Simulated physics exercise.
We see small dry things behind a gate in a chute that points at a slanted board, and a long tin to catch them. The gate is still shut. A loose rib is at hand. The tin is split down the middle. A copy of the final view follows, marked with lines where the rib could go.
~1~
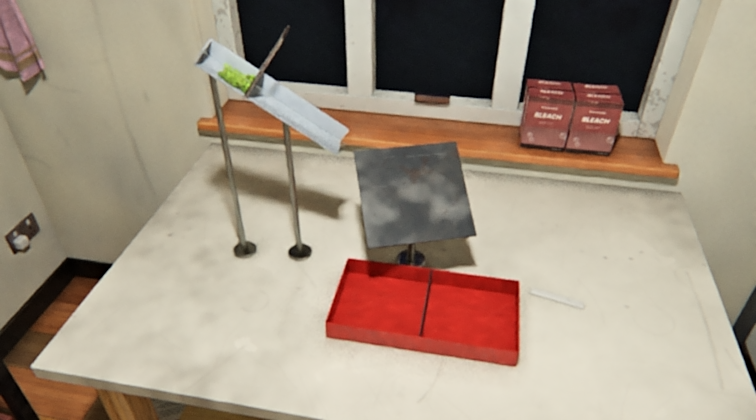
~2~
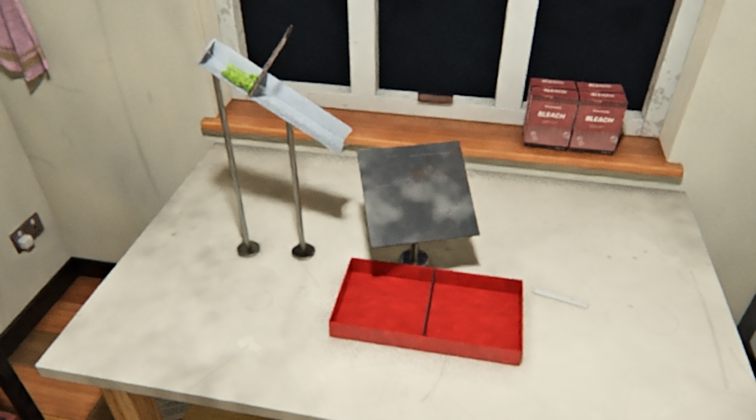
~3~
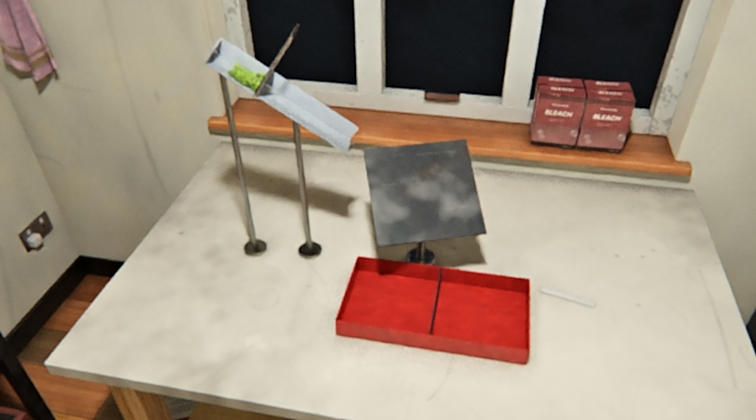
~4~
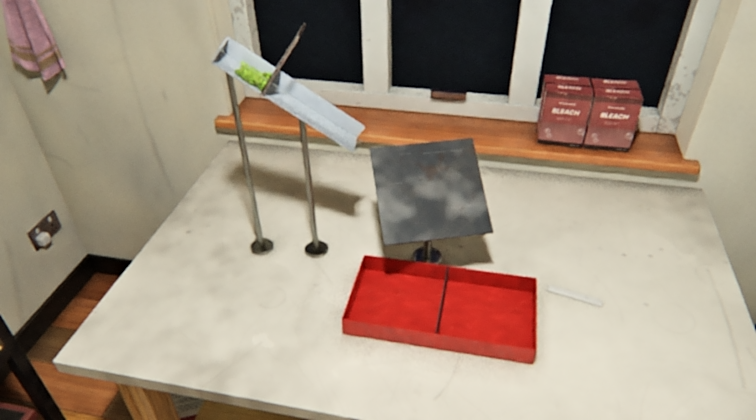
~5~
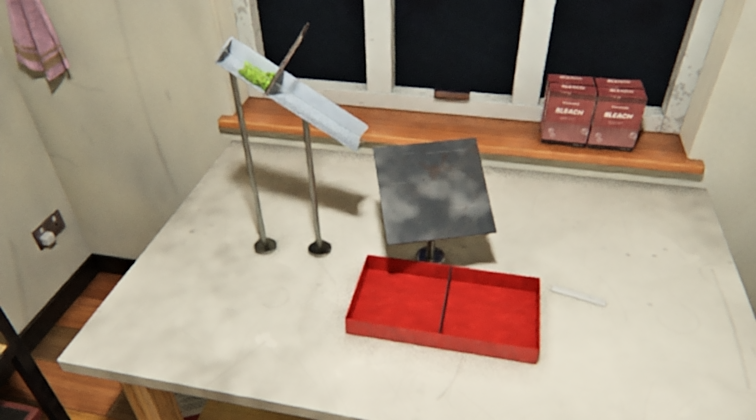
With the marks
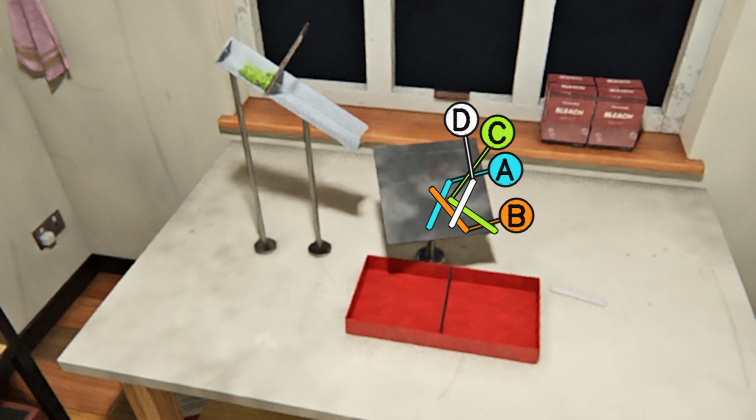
A shallow red tray with a dark divider sits on a pale, worn tabletop, seen from above in a room with dark windows and a wooden sill. Behind it stands a tilted dark square board, with a pale chute holding green bits on two poles at left, a small white strip and maroon bleach boxes at right. The view drifts slightly left, shifting everything gently rightward, while the objects themselves stay still.
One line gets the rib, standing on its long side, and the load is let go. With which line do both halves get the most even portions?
I would pick line D.
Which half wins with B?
Right.
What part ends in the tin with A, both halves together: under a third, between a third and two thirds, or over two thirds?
Over two thirds.
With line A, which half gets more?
The left half.
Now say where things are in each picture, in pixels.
The first picture shows load behind the gate at (237, 80), dried peas; lip of the chute at (339, 148), sloping fairly steeply.
The second picture shows middle of the board at (417, 192), tilted fairly steeply; middle of its low edge at (427, 241); of its high edge at (409, 145).
The third picture shows front corners of the tin at (336, 320) and (529, 350); front end of its middle wall at (430, 335).
The fourth picture shows middle of the load at (254, 78); lip at (355, 145).
The fifth picture shows middle of the load at (257, 77); lip at (358, 145).
On the marked copy, line A from (449, 182) to (429, 226); line B from (432, 189) to (466, 230); line C from (450, 199) to (494, 230); line D from (473, 181) to (451, 225).
For line A, of what is caught, most in the left half, a small part in the right.
For line B, of what is caught, about a quarter in the left half, most in the right.
For line C, of what is caught, a small part in the left half, most in the right.
For line D, of what is caught, about a third in the left half, about two thirds in the right.
